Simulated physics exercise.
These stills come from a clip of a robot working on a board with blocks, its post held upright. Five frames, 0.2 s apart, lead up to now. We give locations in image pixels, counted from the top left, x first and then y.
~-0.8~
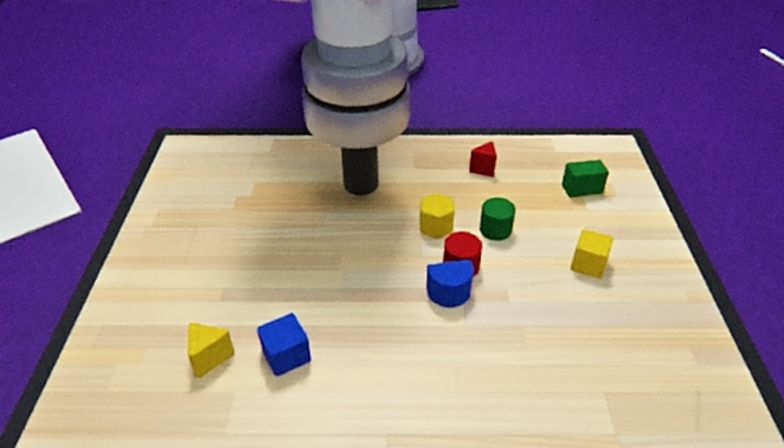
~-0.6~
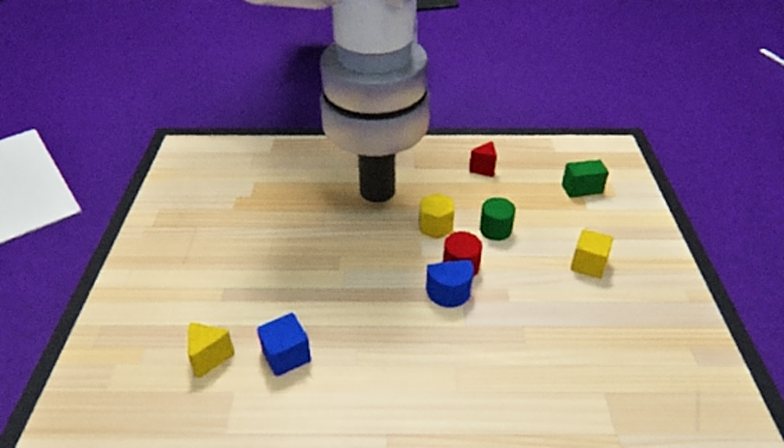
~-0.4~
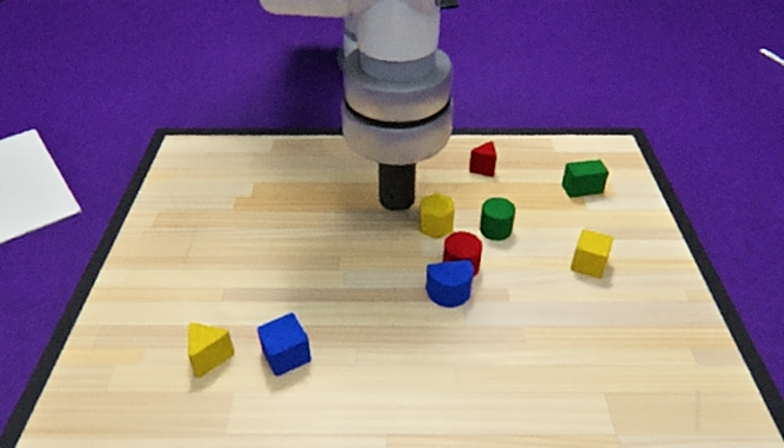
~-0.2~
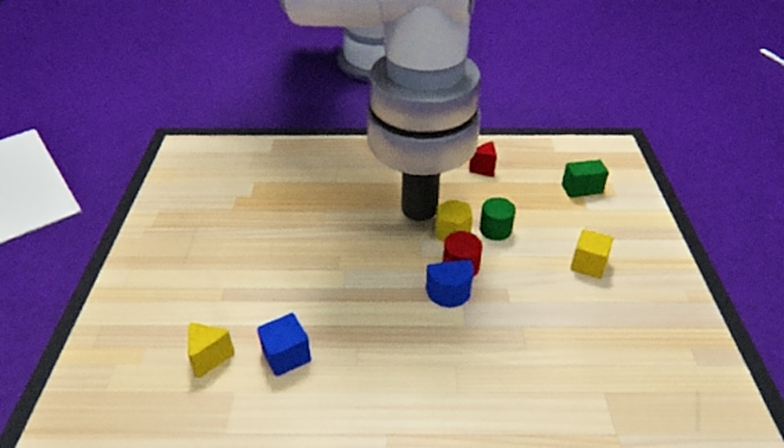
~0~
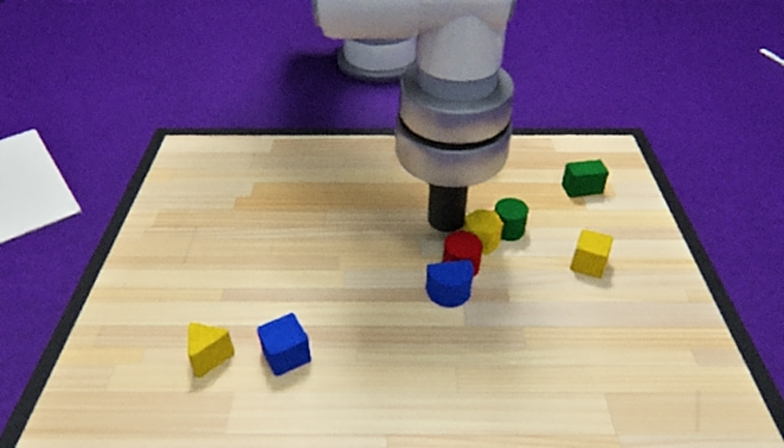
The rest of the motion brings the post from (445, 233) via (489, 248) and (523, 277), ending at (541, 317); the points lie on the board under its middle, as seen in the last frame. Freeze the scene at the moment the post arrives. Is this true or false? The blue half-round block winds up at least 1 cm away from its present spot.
False - the claim does not hold.
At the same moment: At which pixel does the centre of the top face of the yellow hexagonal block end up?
In the picture, it is at (559, 242).
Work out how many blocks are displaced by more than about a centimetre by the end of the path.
Total: Two.
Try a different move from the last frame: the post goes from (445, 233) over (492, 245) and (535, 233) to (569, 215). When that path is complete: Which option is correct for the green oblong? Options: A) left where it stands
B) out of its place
The answer is B.
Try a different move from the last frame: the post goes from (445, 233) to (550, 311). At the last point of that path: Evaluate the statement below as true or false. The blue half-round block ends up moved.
It is true.
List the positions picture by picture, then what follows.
In the first picture, tip of the post (361, 185), middles of tops, blue half-round block (452, 272), yellow hexagonal block (437, 204), green cylinder (499, 207).
In the second picture, post (378, 191), nothing pushed.
In the third picture, post (397, 200), nothing pushed.
In the fourth picture, post (420, 209), yellow hexagonal block (455, 211).
In the fifth picture, post (446, 220), blue half-round block (452, 272), yellow hexagonal block (484, 220), green cylinder (512, 208).
On the path given first. One third of the way, post (491, 236); yellow hexagonal block (532, 233), turned 15° anticlockwise; green cylinder (527, 208).
Two thirds of the way, post (526, 265); yellow hexagonal block (559, 242), turned 70° anticlockwise; green cylinder (527, 208).
At the end, post (544, 304); blue half-round block unmoved; yellow hexagonal block (559, 242), turned 70° anticlockwise; green cylinder (527, 208).
